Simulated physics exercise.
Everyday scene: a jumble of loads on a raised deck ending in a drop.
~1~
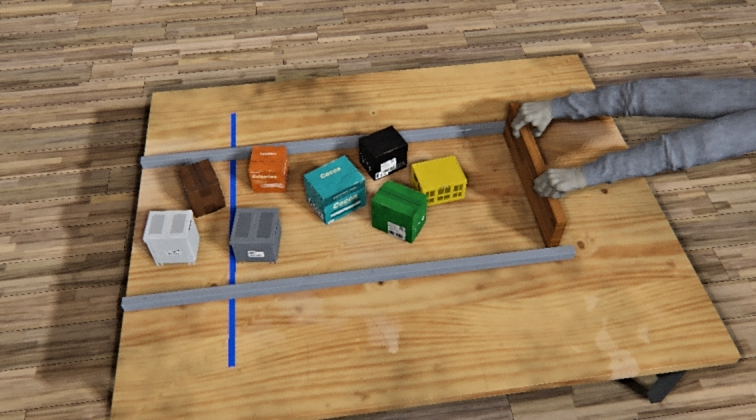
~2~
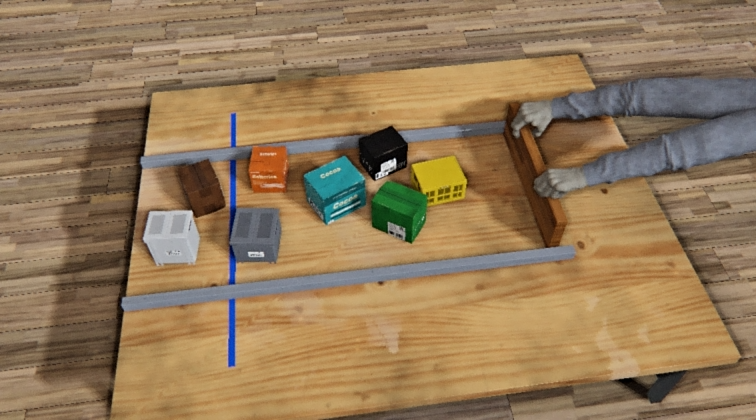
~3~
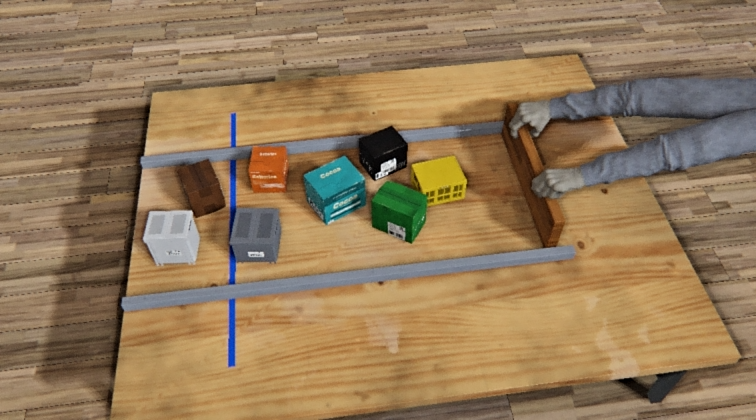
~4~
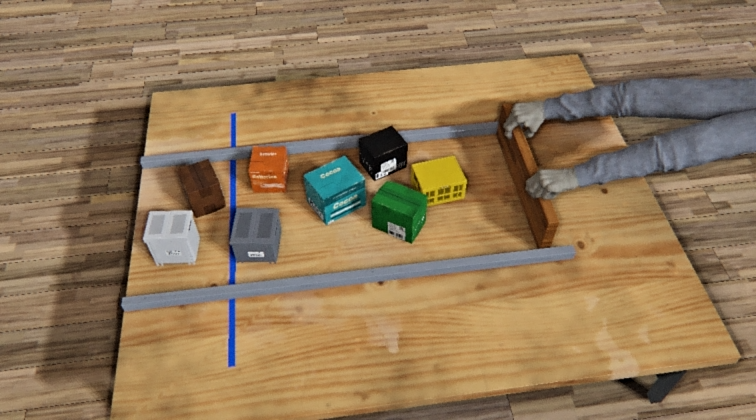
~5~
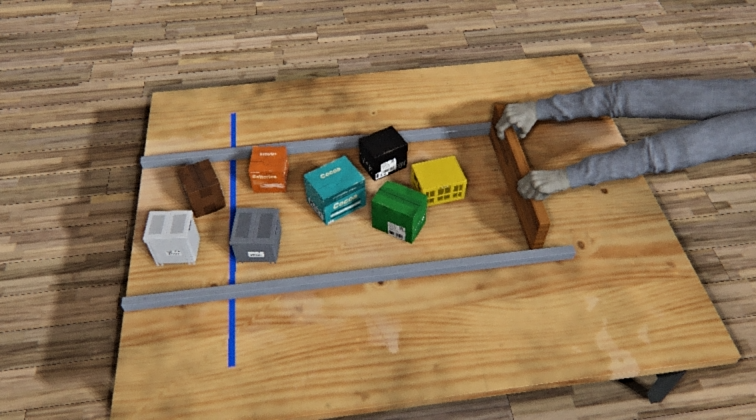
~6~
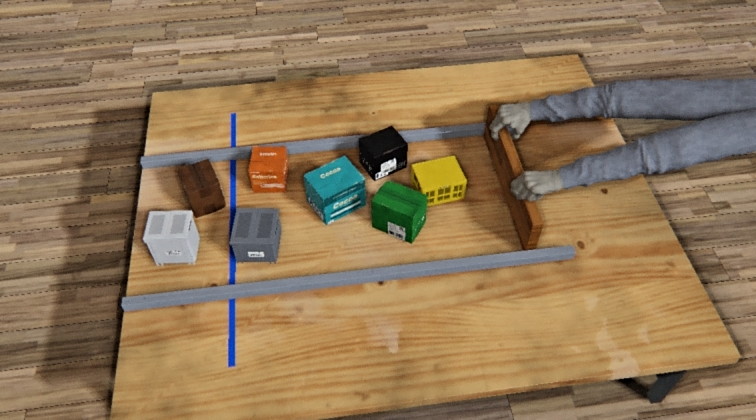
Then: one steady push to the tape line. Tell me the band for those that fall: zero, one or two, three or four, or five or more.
One or a pair drop.
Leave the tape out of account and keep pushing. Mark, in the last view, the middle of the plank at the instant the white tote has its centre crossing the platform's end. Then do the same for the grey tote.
(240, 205) and then (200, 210), give or take.
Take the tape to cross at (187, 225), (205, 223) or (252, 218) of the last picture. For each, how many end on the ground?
It would be 5, 3 and 0.
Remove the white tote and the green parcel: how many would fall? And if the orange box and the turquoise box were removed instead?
Result: 1 in the first case, with 1 in the second.
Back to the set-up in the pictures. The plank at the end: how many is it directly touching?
At rest, 3 are in contact.
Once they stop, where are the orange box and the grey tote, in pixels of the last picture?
You'll see the orange box at (174, 178), with the grey tote at (160, 250).
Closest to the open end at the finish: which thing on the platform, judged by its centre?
Answer: The turquoise box.
Soon after, none off yet; white tote at rest near (174, 238); brown parcel at rest near (202, 189); grey tote at rest near (257, 236).
By the end, the number that fall off is one or two; fallen, brown parcel and white tote.
